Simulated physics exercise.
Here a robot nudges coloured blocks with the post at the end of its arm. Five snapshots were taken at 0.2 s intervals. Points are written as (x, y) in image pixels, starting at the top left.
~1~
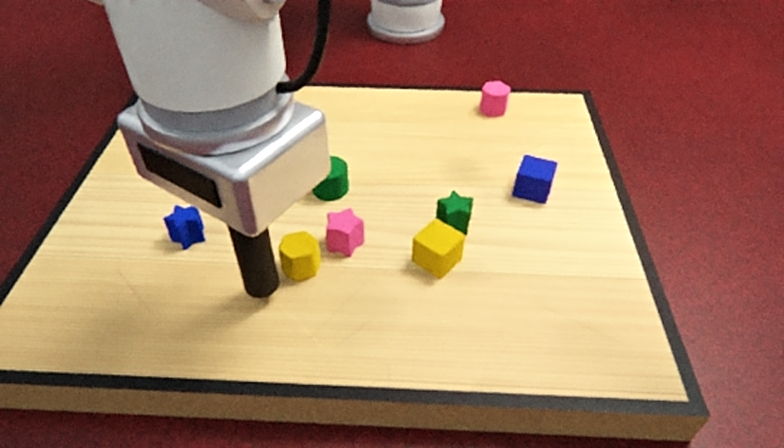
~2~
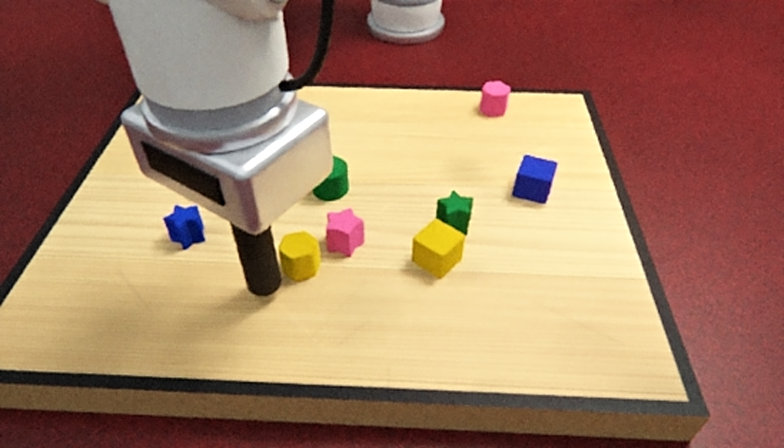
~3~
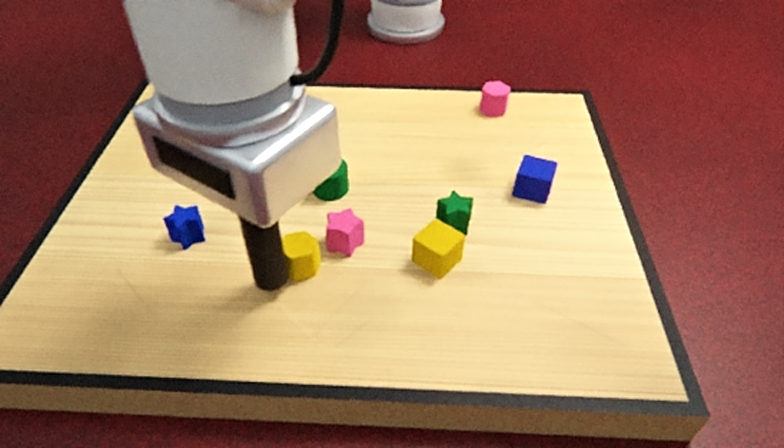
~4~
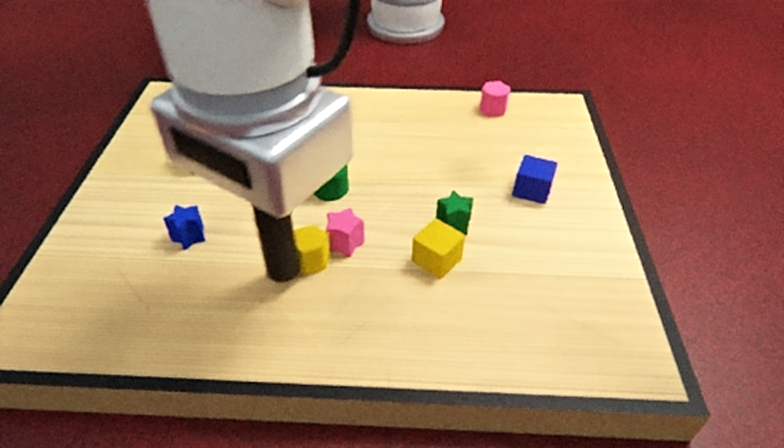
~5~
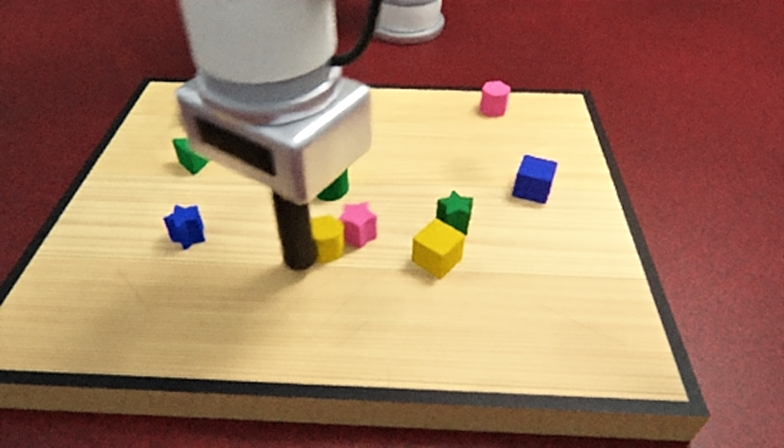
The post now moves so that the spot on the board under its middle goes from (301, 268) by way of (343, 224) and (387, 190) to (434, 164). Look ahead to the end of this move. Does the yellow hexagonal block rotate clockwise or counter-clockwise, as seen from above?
Top view: Clockwise.
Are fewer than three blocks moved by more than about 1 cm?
Yes, it checks out.
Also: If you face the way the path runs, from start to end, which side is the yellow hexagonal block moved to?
The shift is rightward.
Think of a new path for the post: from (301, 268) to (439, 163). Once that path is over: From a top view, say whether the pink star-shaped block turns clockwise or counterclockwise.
In a top view, it turns clockwise.
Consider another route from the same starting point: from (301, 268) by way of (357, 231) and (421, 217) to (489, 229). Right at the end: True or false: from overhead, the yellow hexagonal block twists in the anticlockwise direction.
True
On the path given first. One third of the way, post at (343, 214); yellow hexagonal block at (368, 187), turned 25° clockwise; pink star-shaped block at (397, 197), turned 90° clockwise.
Two thirds of the way, post at (387, 180); yellow hexagonal block at (415, 158), turned 35° clockwise; pink star-shaped block at (399, 197), turned 105° clockwise.
At the end, post at (434, 155); yellow hexagonal block at (465, 139), turned 60° clockwise; green disc still; pink star-shaped block at (399, 197), turned 105° clockwise.
